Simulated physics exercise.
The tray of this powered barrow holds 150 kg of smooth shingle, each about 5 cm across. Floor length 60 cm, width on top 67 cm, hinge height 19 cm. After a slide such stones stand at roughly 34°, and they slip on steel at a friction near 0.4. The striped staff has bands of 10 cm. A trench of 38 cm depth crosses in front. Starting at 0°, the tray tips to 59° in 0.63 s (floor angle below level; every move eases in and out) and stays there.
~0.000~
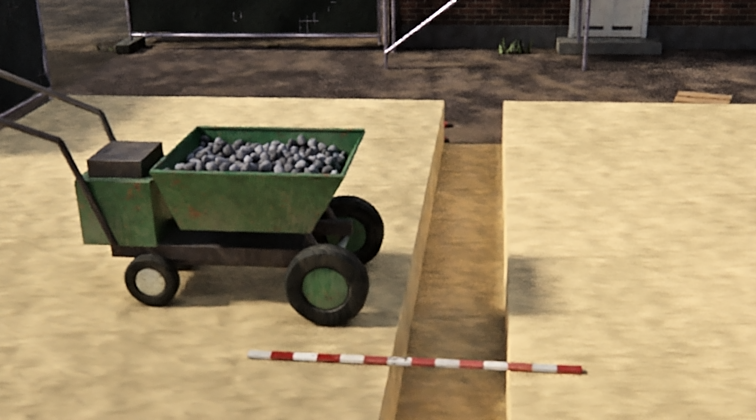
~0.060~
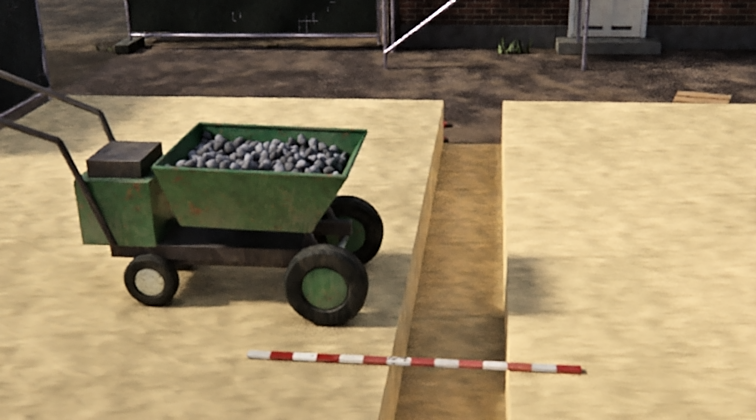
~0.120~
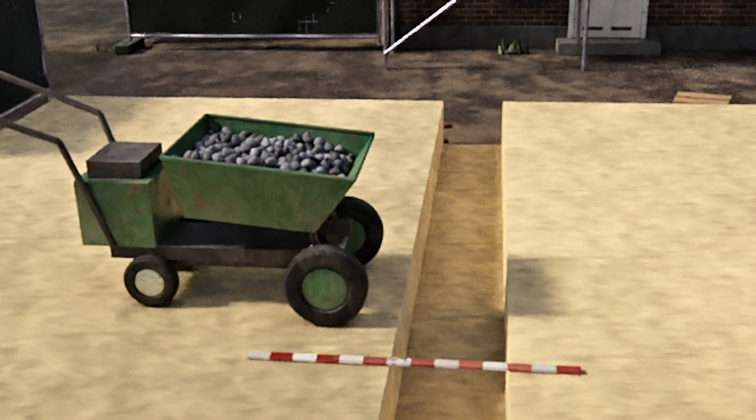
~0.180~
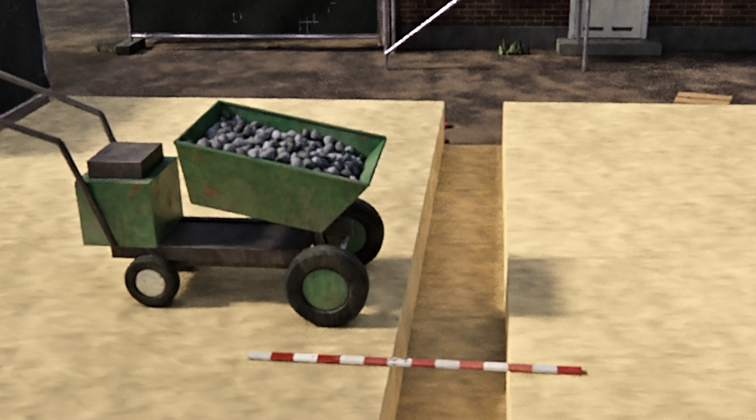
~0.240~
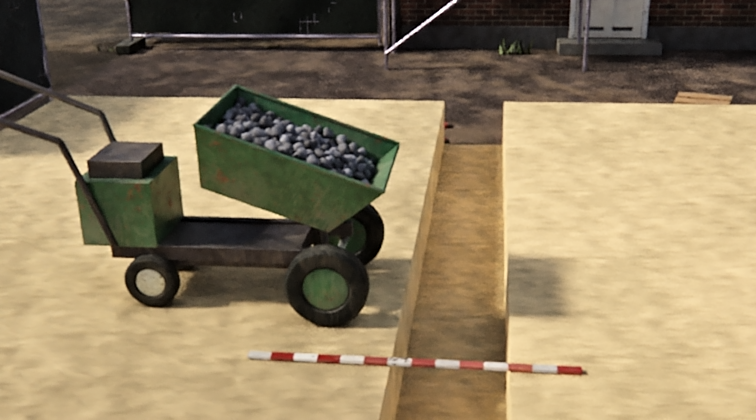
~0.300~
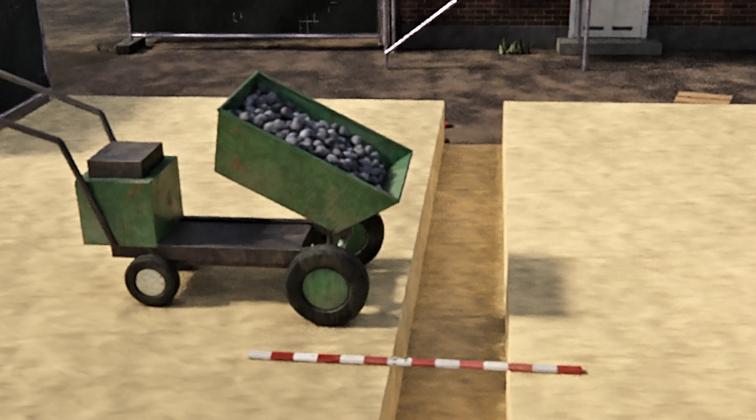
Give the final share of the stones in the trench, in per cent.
Some 33 per cent of it.
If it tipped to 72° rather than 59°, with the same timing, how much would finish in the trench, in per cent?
In that case some 50 per cent.
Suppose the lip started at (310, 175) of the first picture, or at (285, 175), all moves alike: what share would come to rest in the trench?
First some 55, then 65 per cent.
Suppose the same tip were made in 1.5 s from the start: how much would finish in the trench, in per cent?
It would be near 55 per cent.
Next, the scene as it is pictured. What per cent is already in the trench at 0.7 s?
Some 15 per cent.
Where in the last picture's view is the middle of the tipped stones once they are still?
Their middle is at about (519, 297).
After 0.5 s the floor is at 50°; 100 % in the tray; the foremost stones are at (412, 208).
After 0.7 s the floor is at 59°; 86 % in the tray, 14 % in the trench; the foremost stones are at (509, 275).
After 1.1 s the floor is at 59°; 45 % in the tray, 20 % in the trench, 35 % past the trench; the foremost stones are at (664, 324).
After 3.0 s the floor is at 59°; 31 % in the tray, 33 % in the trench, 36 % past the trench; the foremost stones are past the picture's edge.
